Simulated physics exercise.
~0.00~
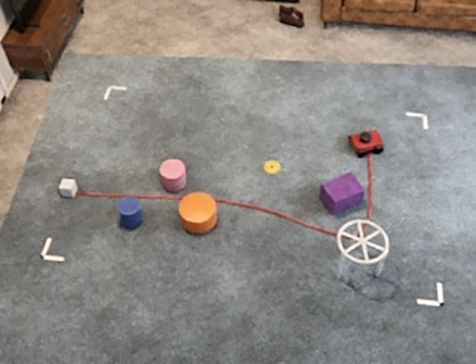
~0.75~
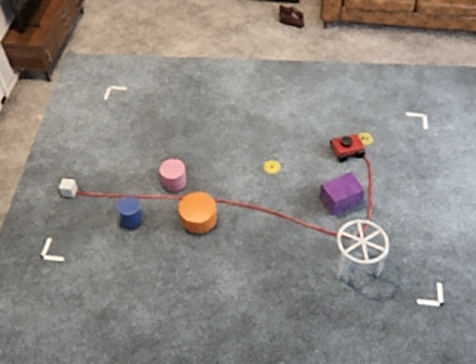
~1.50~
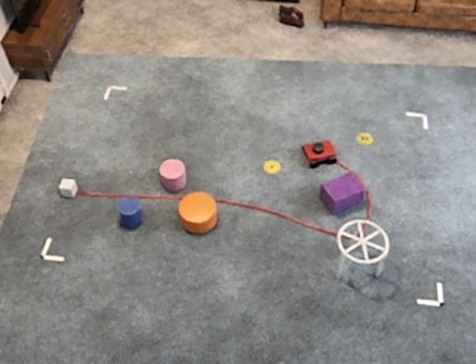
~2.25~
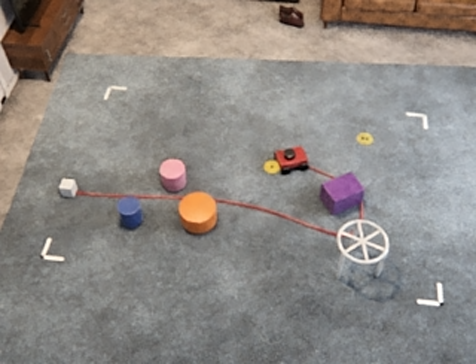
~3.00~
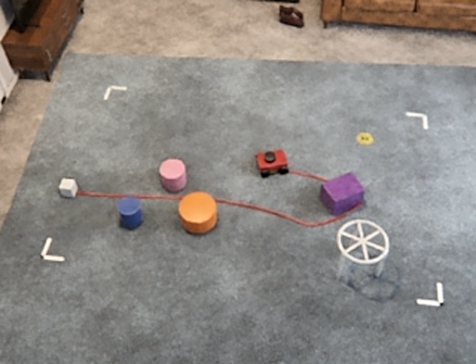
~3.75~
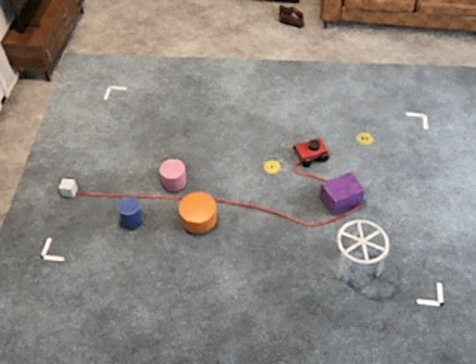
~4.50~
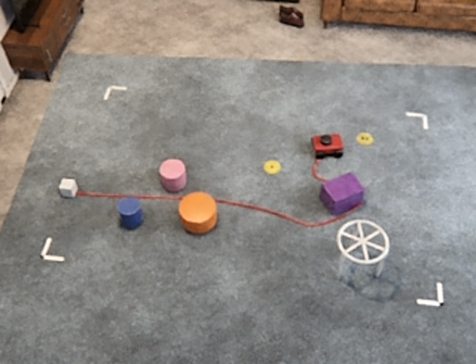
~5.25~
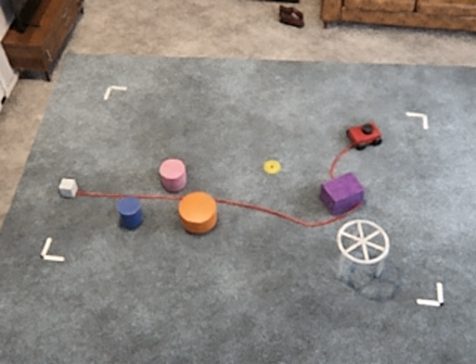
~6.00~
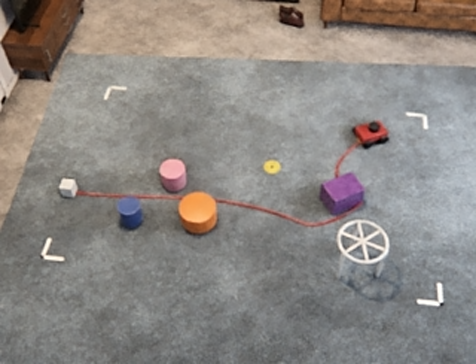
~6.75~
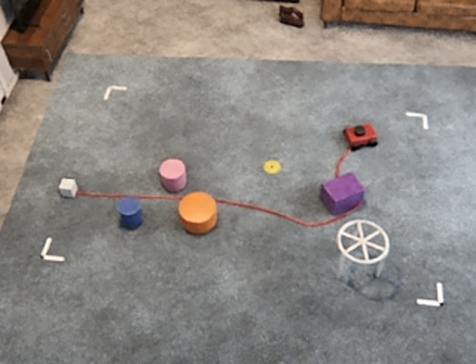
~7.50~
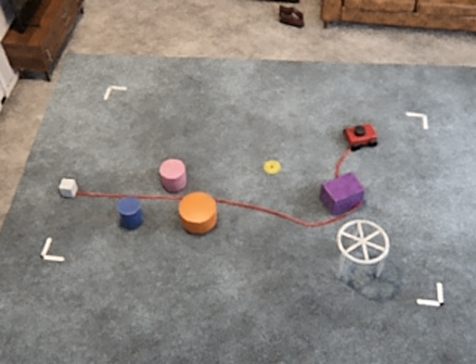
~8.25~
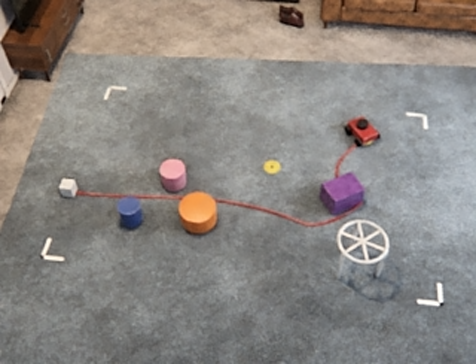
The clip shows a small red cart trailing a red lead across a grey carpet, moving left to a yellow mark and then back right to another, where it shifts slightly and ends with the lead bent around the unmoved purple crate.
